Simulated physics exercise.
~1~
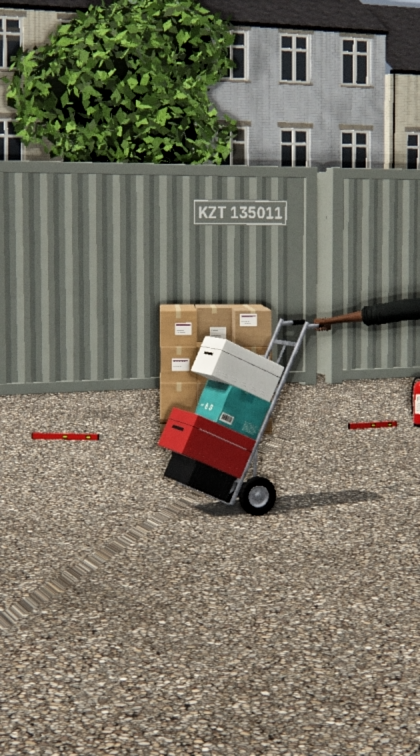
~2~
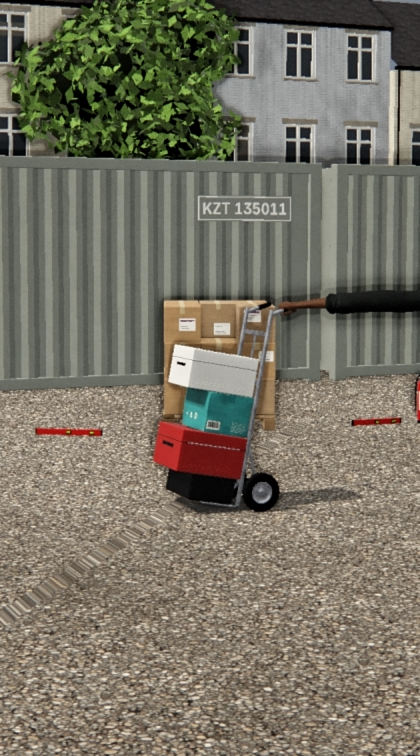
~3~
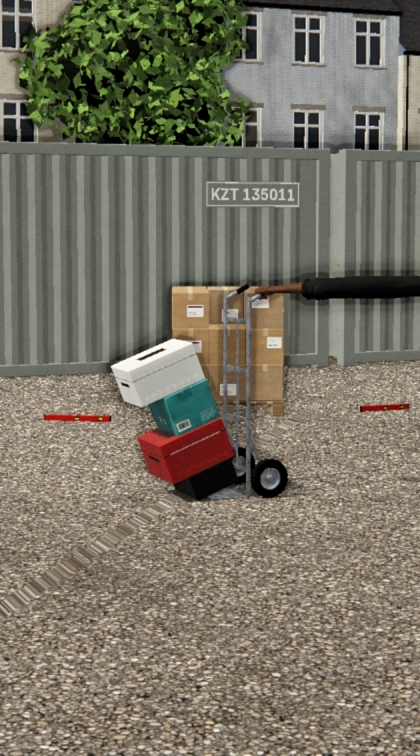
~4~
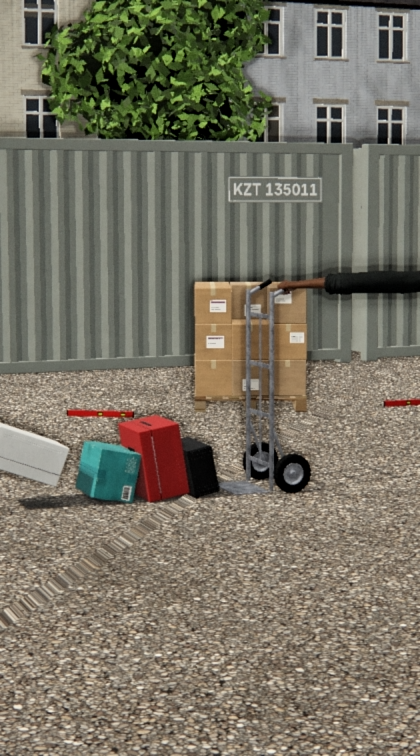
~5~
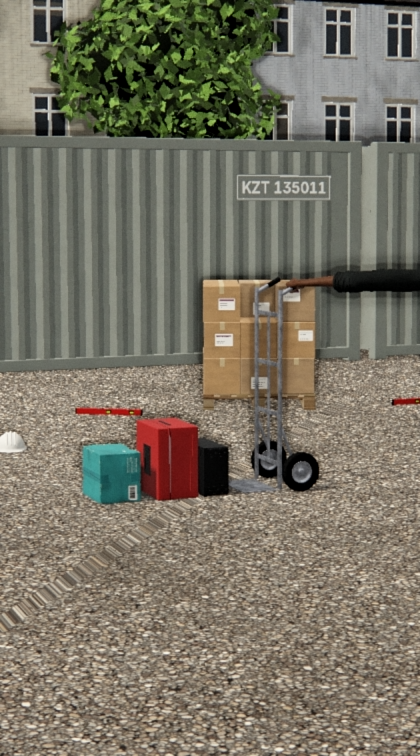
A hand truck swings upright and its four stacked boxes topple left onto the gravel.
